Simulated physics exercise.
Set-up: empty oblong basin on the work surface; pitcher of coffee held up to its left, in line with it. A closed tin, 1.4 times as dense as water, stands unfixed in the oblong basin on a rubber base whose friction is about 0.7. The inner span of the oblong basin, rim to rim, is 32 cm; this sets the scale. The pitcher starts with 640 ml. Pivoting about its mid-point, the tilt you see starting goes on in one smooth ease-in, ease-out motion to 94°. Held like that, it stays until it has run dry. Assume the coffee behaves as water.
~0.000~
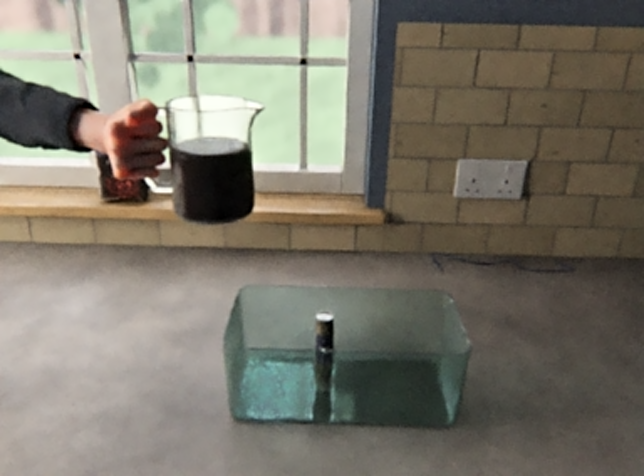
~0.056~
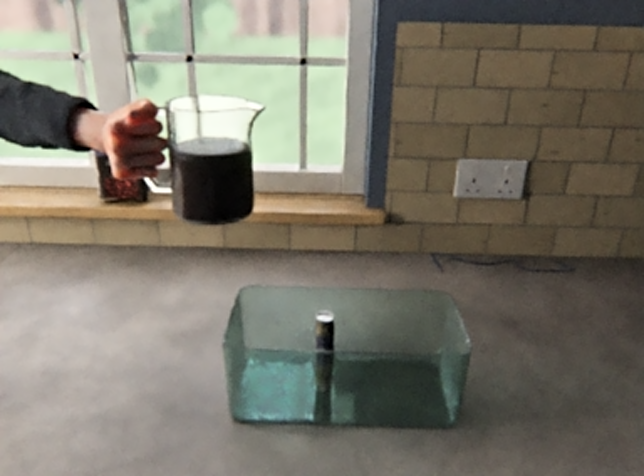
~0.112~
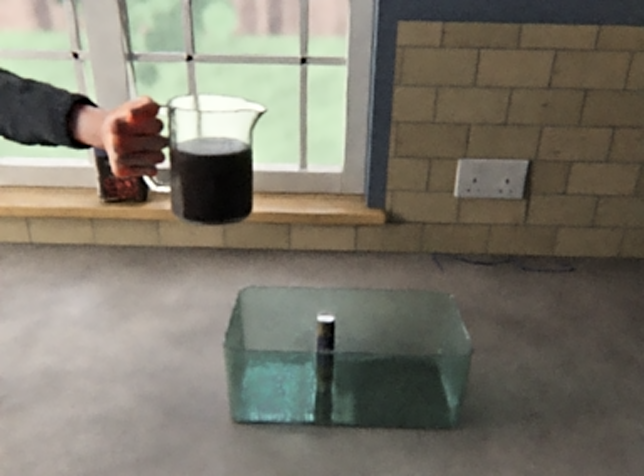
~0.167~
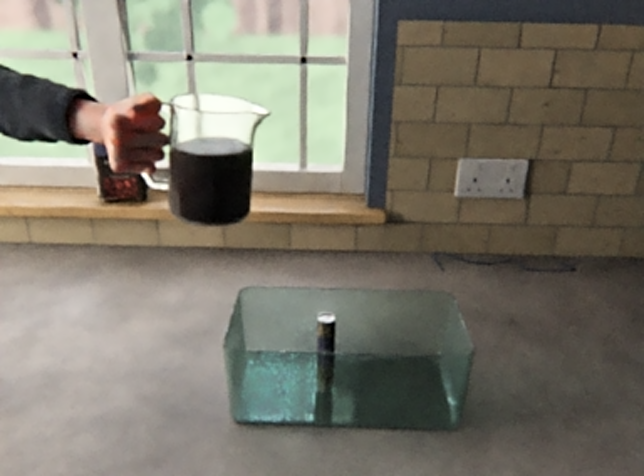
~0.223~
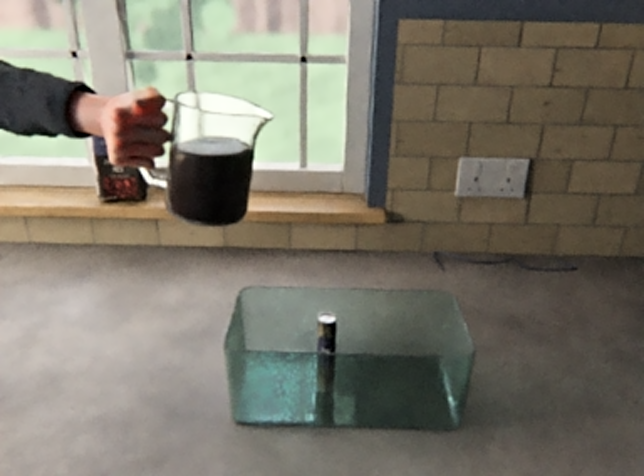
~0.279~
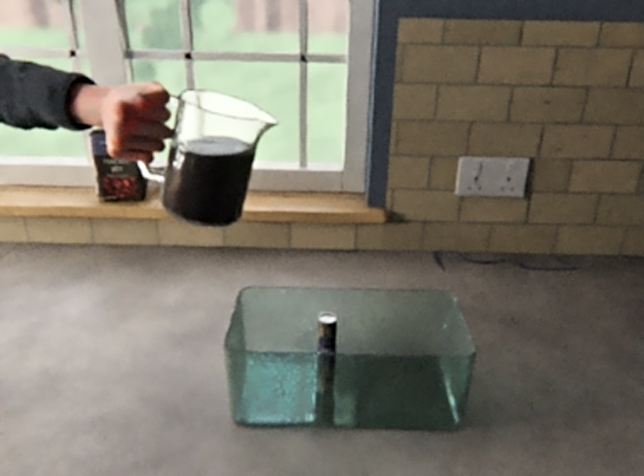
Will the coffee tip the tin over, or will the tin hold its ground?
It's bound to withstand the flow.
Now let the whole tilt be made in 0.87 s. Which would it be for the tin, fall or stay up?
Outcome - the tin stays erect.
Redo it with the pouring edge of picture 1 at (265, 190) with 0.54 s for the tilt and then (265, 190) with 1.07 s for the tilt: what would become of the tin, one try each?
Trial 1 - tin tips; trial 2 - tin tips.
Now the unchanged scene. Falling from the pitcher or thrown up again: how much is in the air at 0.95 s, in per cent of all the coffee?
Close to 30 %.
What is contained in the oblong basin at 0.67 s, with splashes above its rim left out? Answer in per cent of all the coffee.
Roughly 0 percent.
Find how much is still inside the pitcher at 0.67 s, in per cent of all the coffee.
Close to 98 in a hundred.
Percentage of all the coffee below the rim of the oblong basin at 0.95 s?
Near 14 in a hundred.
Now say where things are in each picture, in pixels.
In the first picture, it leans 0°; its right rim is at (265, 106); the coffee meets the walls at (173, 144) and (250, 146); the oblong basin's rim runs from (231, 315) to (460, 321); the tin's top is at (325, 319).
In the second picture, it leans 1°; its right rim is at (266, 107); the coffee meets the walls at (173, 144) and (250, 146).
In the third picture, it leans 3°; its right rim is at (268, 109); the coffee meets the walls at (174, 144) and (251, 146).
In the fourth picture, it leans 6°; its right rim is at (271, 112); the coffee meets the walls at (174, 145) and (251, 146).
In the fifth picture, it leans 10°; its right rim is at (275, 116); the coffee meets the walls at (174, 145) and (253, 146).
In the sixth picture, it leans 15°; its right rim is at (279, 122); the coffee meets the walls at (174, 147) and (255, 147).
By 0.67 s the tilt is 65° and 97 per cent is still to pour; the tin stands where it began.
By 0.95 s the tilt is 91° and 57 per cent is still to pour; the tin stands where it began.
By 1.25 s the tilt is 94° and 19 per cent is still to pour; the tin stands where it began.
By 1.57 s the tilt is 94° and 6 per cent is still to pour; the tin stands where it began.
At rest the tin stands where it began.
